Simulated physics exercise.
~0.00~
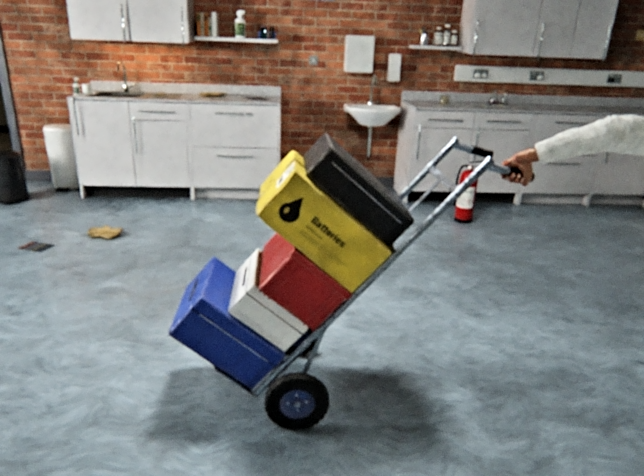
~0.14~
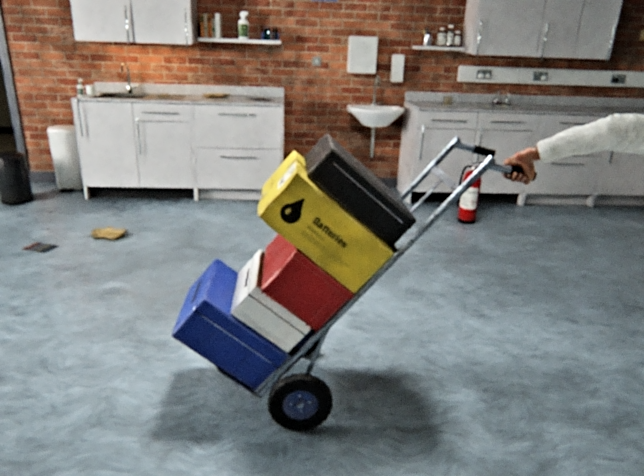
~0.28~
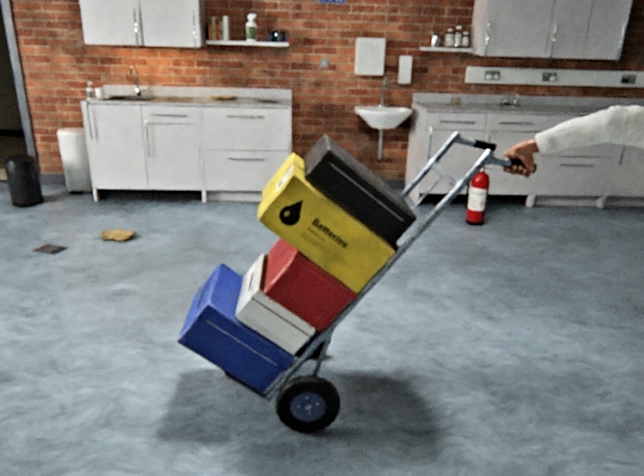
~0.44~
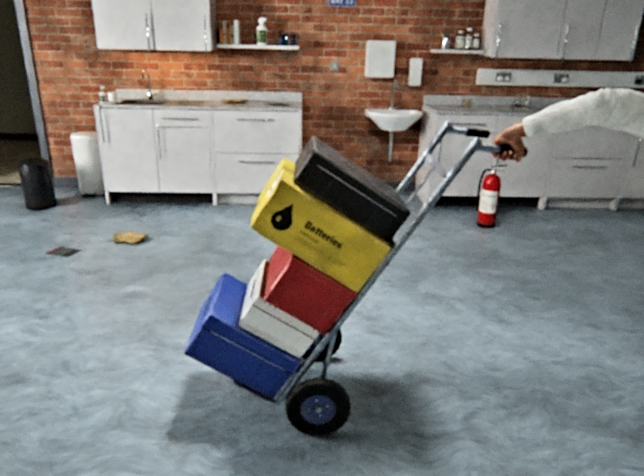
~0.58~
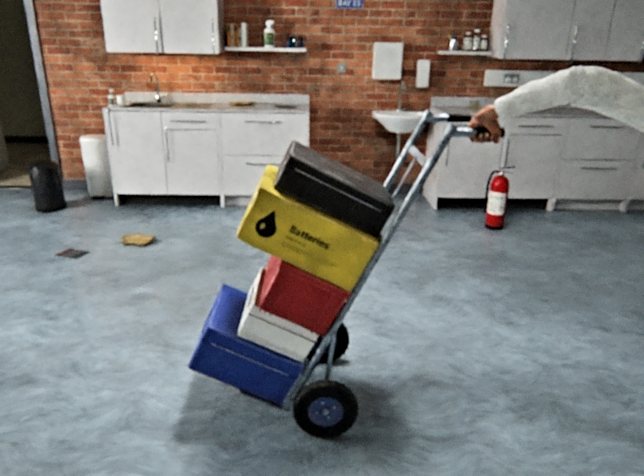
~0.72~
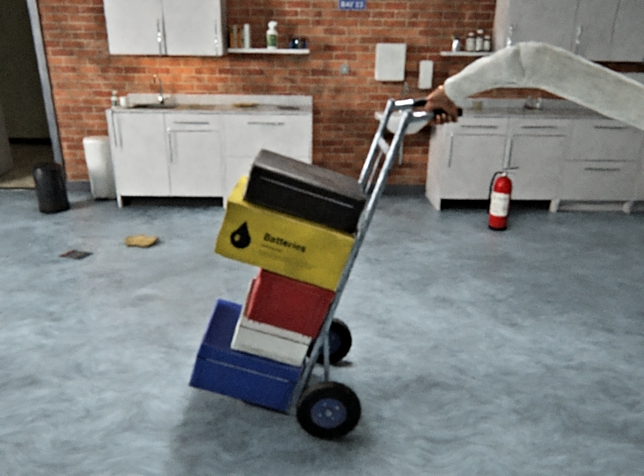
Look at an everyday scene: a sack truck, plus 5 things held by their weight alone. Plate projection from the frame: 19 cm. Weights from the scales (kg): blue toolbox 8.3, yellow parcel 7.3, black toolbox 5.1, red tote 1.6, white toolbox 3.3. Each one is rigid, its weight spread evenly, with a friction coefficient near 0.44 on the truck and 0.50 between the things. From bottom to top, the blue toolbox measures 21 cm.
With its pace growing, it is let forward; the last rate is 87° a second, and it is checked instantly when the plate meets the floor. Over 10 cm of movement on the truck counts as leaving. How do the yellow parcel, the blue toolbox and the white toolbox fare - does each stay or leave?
Here is how it goes: The yellow parcel is displaced, the blue toolbox remains, the white toolbox remains.
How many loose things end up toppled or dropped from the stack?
So, 3 in all.
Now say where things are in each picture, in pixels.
The first frame shows leaning back 40°; yellow parcel (321, 218); blue toolbox (232, 320); white toolbox (271, 298).
The second frame shows leaning back 40°; black toolbox (358, 188); red tote (305, 270).
The third frame shows leaning back 37°; black toolbox (357, 188); red tote (308, 271).
The fourth frame shows leaning back 32°; black toolbox (350, 187); red tote (309, 274).
The fifth frame shows leaning back 26°; black toolbox (333, 187); red tote (304, 278).
The sixth frame shows leaning back 18°; yellow parcel (286, 229); blue toolbox (251, 352); white toolbox (275, 319).
Around 1.02 s, truck upright; yellow parcel tipped 6° against what carries it near (223, 249); white toolbox tipped 5° against what carries it near (255, 335); blue toolbox tipped 3° against what carries it near (247, 373).
Around 1.32 s, truck upright; yellow parcel and black toolbox now dropped from the stack; red tote tipped 56° against what carries it.
Around 1.42 s, truck upright; red tote on its side.
Around 1.72 s, truck upright; white toolbox tipped 3° against what carries it near (256, 336); blue toolbox tipped 3° against what carries it near (247, 373); red tote upside down.
Finally (2.8 s), dropped from the stack, yellow parcel and black toolbox; on their side or leaning hard on the truck, red tote; the other 2 still in place (within 10 cm). In the last view, yellow parcel near (134, 346), blue toolbox near (248, 373).
